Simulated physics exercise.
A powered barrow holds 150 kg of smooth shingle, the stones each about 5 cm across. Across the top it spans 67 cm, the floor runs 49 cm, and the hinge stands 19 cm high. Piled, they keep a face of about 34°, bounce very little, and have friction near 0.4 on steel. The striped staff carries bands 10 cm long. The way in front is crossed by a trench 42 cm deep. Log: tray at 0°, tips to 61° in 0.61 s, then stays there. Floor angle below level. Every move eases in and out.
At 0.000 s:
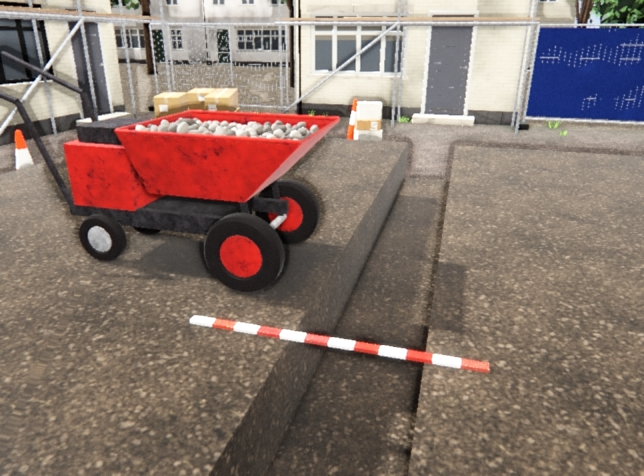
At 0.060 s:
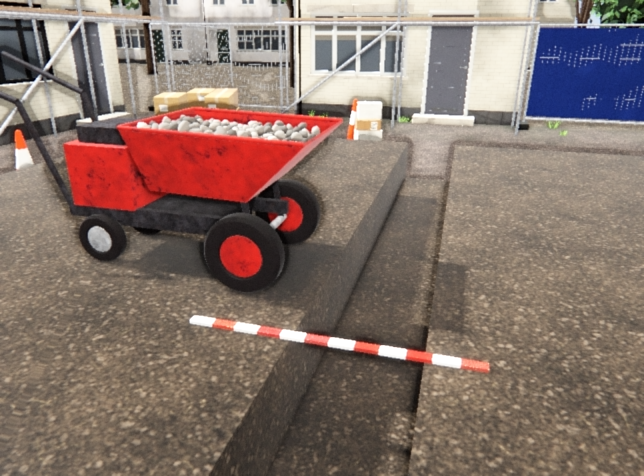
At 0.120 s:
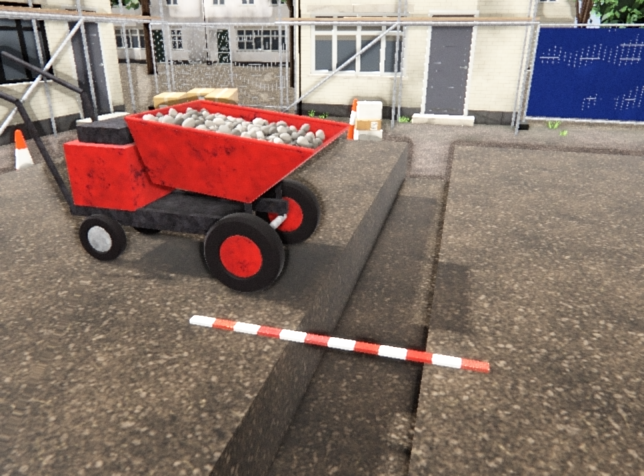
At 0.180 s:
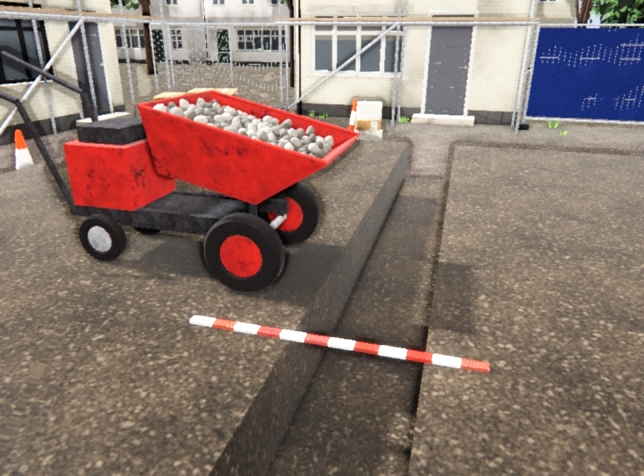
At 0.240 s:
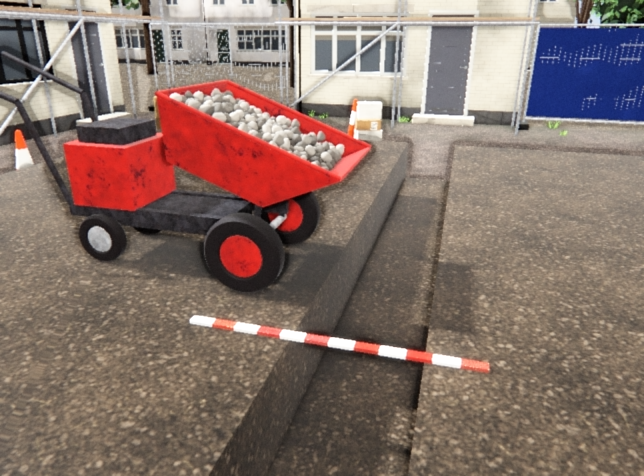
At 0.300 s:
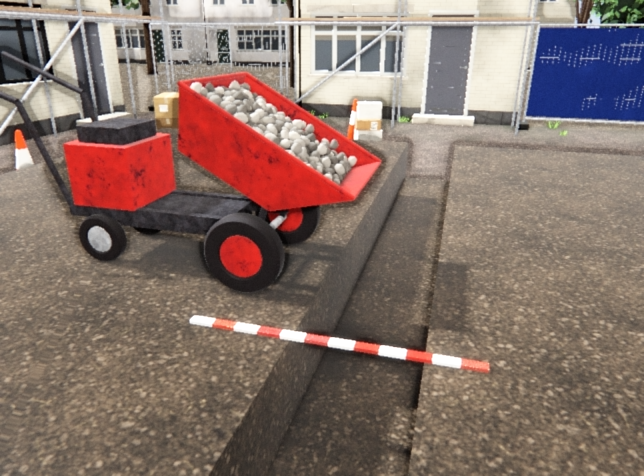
The red tray of stones on a powered barrow tilts steadily down toward the right.
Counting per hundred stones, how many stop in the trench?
Some 59.
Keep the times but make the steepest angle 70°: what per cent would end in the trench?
It comes out at about 70 percent.
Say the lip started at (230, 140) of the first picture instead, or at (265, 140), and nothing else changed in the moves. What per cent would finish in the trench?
From the first spot near 100, from the second near 90 per cent.
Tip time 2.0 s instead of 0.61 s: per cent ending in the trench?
That would give about 80 percent.
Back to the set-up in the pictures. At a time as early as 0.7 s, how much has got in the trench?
Something like 20 in a hundred.
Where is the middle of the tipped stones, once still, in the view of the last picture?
Middle at around (421, 338), I'd say.
After 0.5 s the floor is at 52°; 100 % in the tray; the foremost stones are at (370, 213).
After 0.7 s the floor is at 61°; 79 % in the tray, 19 % in the trench, 2 % past the trench; the foremost stones are at (447, 294).
After 1.1 s the floor is at 61°; 26 % in the tray, 36 % in the trench, 38 % past the trench; the foremost stones are at (608, 295).
After 3.0 s the floor is at 61°; 0 % in the tray, 59 % in the trench, 41 % past the trench; the foremost stones are past the picture's edge.
